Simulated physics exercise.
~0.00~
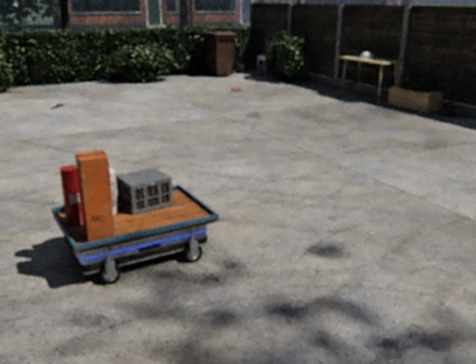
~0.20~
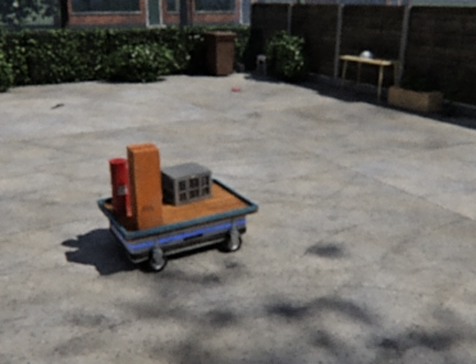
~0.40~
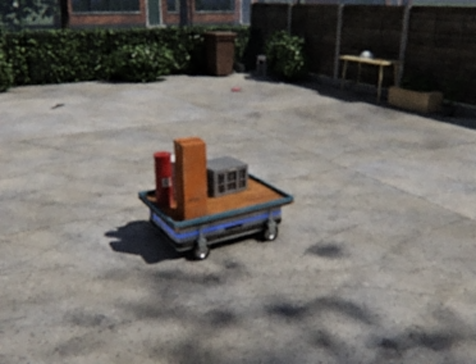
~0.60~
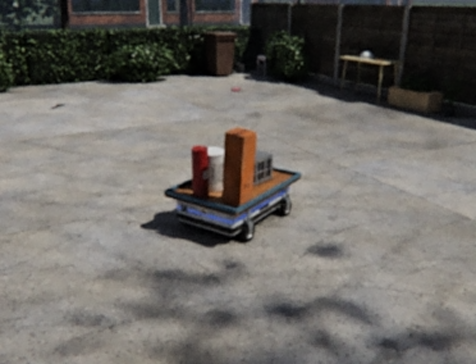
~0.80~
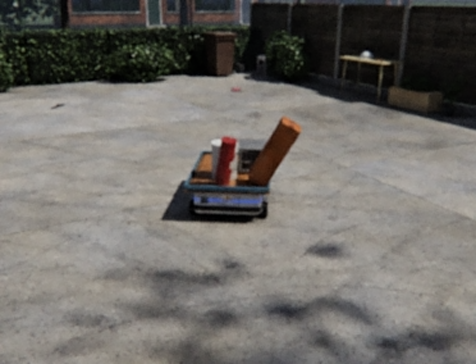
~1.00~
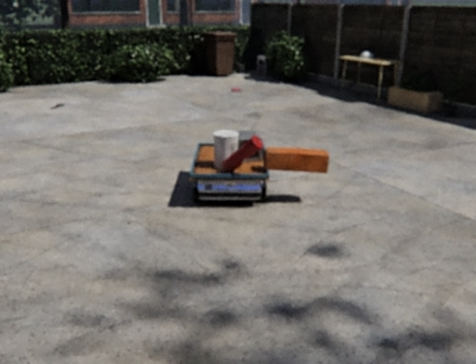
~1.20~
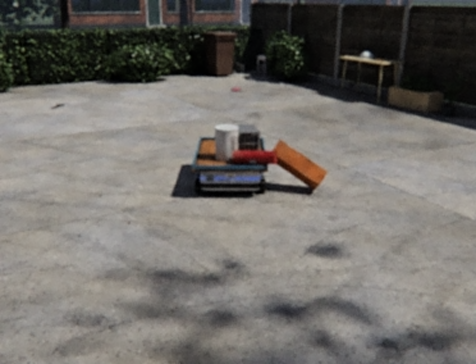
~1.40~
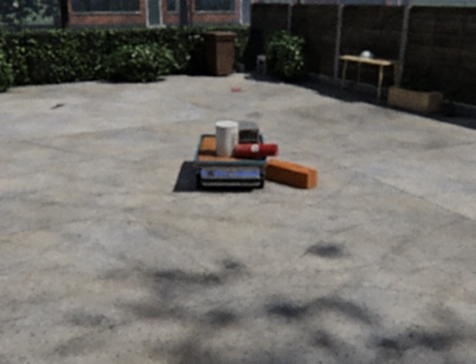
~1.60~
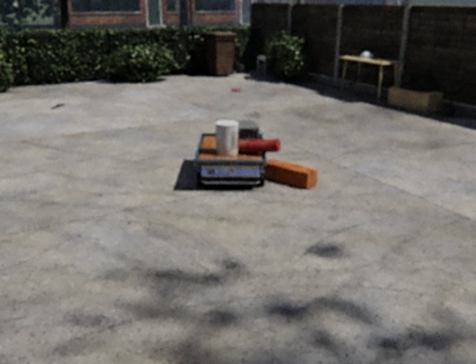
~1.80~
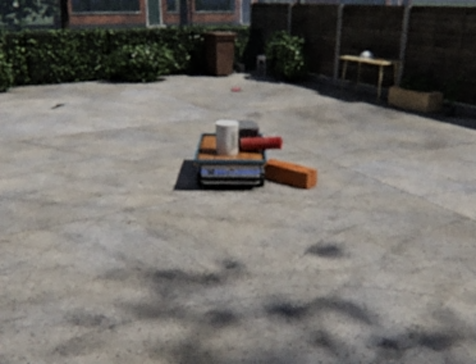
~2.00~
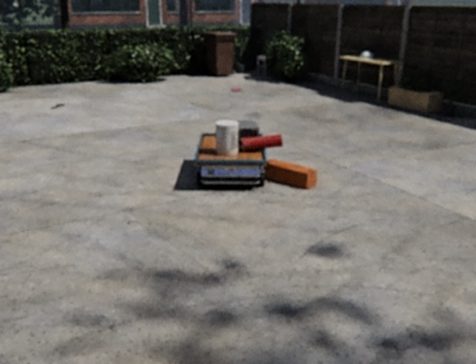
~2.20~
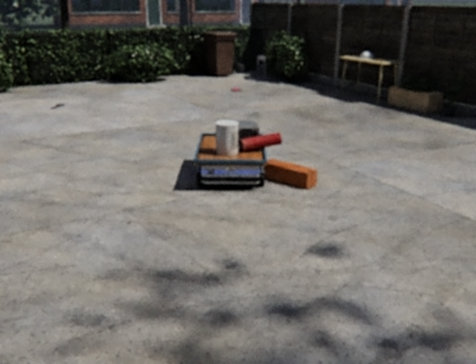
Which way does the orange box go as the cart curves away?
The orange box goes to the right, tipping over that side of the deck and ending on the ground beside the cart.
